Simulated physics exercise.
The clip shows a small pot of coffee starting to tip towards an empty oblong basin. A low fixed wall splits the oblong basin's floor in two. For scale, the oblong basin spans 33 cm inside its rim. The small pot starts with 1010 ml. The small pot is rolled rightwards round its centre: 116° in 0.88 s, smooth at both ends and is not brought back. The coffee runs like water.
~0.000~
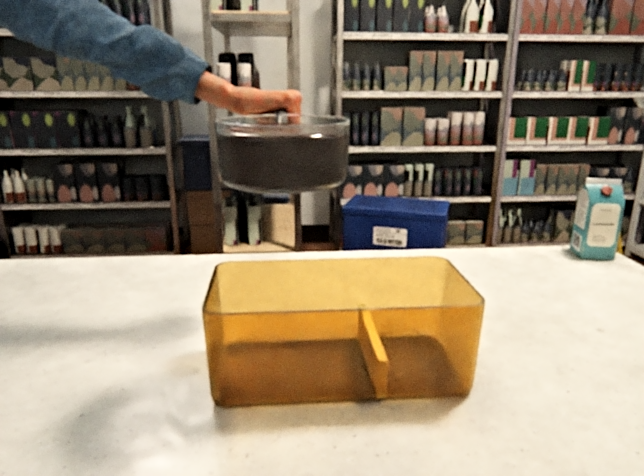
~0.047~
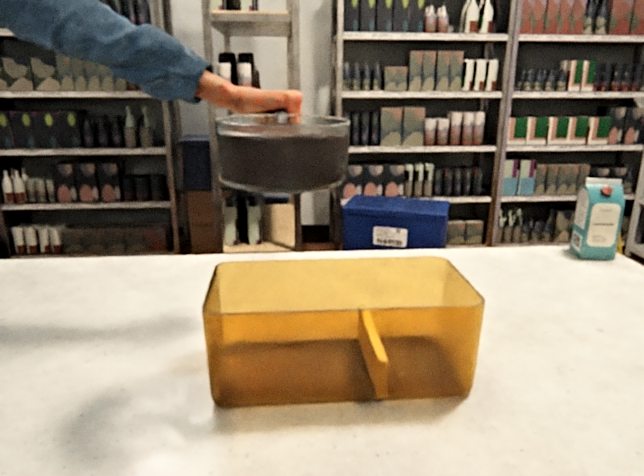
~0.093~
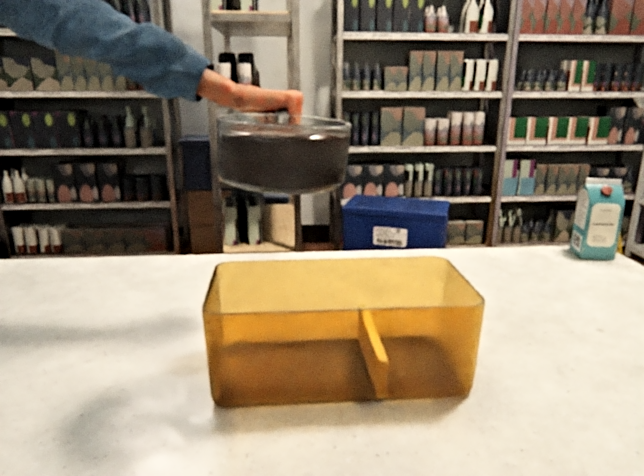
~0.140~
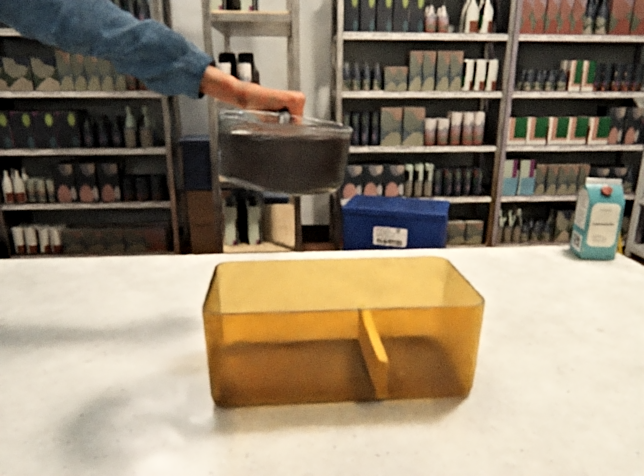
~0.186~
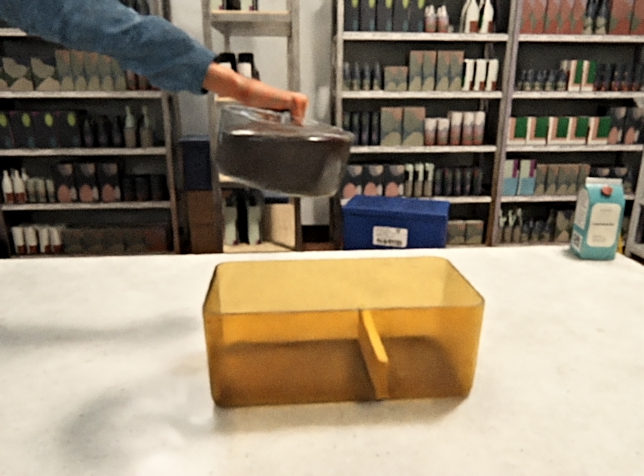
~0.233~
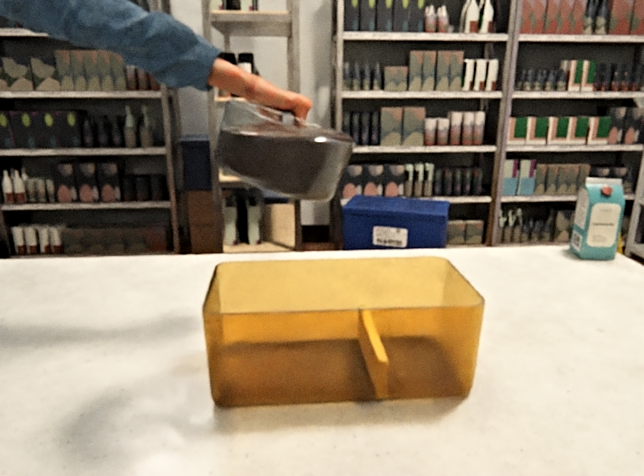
In the video, a hand holds a clear pot of dark liquid above an empty amber oblong basin with a divider on a white table, keeps it nearly level at first, then gradually tilts it to the right.
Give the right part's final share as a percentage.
Roughly 65 per cent is past the wall.
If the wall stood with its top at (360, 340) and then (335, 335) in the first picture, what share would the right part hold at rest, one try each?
First 60, then 90 per cent.
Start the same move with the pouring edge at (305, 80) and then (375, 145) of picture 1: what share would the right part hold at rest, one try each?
First 45, then 70 per cent.
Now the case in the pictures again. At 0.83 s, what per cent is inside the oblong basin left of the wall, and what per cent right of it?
Left about 20, right about 68.
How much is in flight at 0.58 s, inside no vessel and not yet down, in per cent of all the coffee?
Some 46 per cent.
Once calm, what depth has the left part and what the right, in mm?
Left about 10 mm, right about 36 mm.
By 0.58 s the tilt is 85° and 31 per cent is still to pour, 1 is left of the wall and 21 right of it.
By 0.83 s the tilt is 115° and 3 per cent is still to pour, 20 is left of the wall and 67 right of it.
By 1.09 s the tilt is 116° and 0 per cent is still to pour, 33 is left of the wall and 66 right of it.
By 1.38 s the tilt is 116° and 0 per cent is still to pour, 33 is left of the wall and 65 right of it.
At rest 33 per cent lies left of the wall, 65 right of it and 2 outside.
